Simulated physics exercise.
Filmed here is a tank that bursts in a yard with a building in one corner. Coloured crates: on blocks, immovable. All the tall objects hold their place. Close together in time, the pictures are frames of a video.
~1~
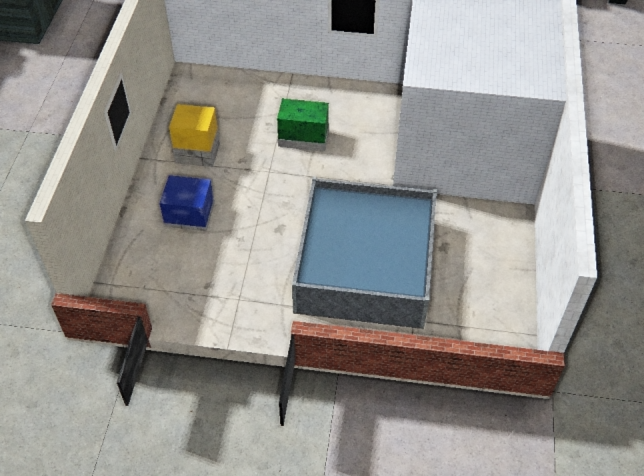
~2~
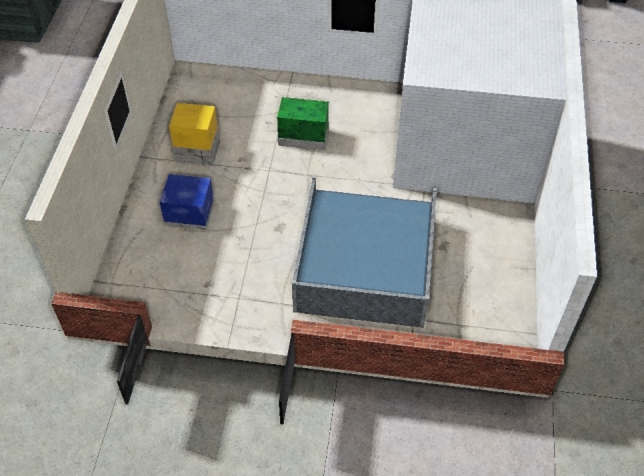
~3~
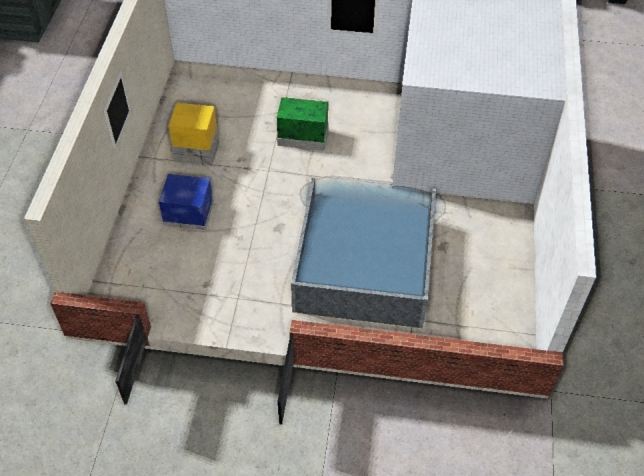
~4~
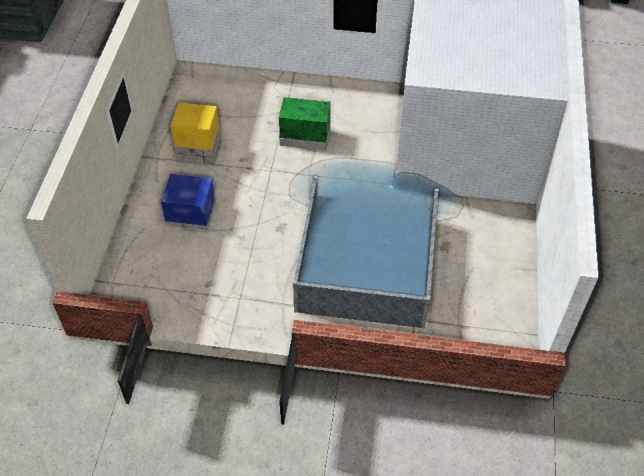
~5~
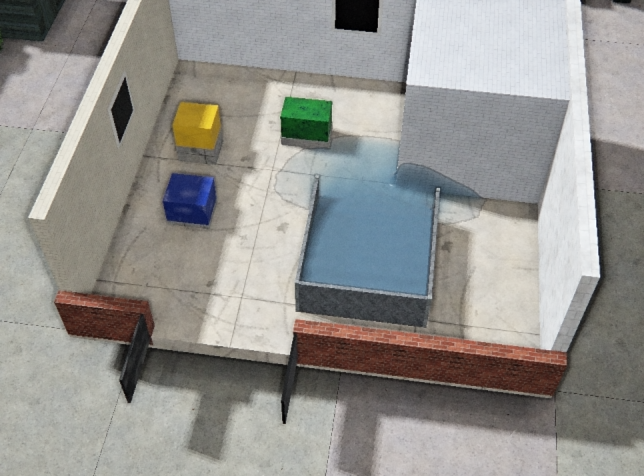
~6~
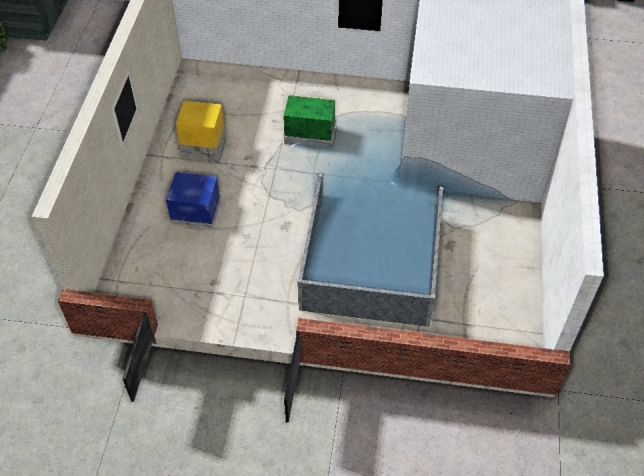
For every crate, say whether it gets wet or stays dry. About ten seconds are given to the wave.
Result: The green crate picks up moisture. The blue crate picks up moisture. The yellow crate remains moisture-free.
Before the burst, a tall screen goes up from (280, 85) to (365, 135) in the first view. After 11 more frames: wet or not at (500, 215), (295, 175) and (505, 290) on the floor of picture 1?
One by one: Soaked, soaked, soaked.
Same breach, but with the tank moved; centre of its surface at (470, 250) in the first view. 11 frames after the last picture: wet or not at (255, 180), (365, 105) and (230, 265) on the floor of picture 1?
First drenched; next unwetted; last drenched.
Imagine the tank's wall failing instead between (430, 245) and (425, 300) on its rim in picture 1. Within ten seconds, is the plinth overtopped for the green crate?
In that case the green crate is never flooded.
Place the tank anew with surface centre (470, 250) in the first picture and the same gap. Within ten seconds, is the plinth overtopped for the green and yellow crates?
Green untouched, yellow untouched.
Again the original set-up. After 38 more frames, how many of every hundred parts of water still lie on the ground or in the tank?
It comes to roughly 100 per cent.
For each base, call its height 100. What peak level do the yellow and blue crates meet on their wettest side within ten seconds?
In order: 60% and 250%.
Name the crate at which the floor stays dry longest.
Last is the blue one.
A moment on, water covers 30 % of the floor; the green crate water round its plinth, the blue crate not reached, the yellow crate water round its plinth.
Next, water covers 45 % of the floor; the green crate water round its plinth, the blue crate water round its plinth, the yellow crate water round its plinth.
Then, water covers 65 % of the floor; the green crate water round its plinth, the blue crate water round its plinth, the yellow crate water round its plinth.
Later, water covers 100 % of the floor; the green crate water round its plinth, the blue crate water round its plinth, the yellow crate water round its plinth.
In the end, water covers 100 % of the floor; the green crate was topped, the blue crate was topped, the yellow crate stayed above the water.
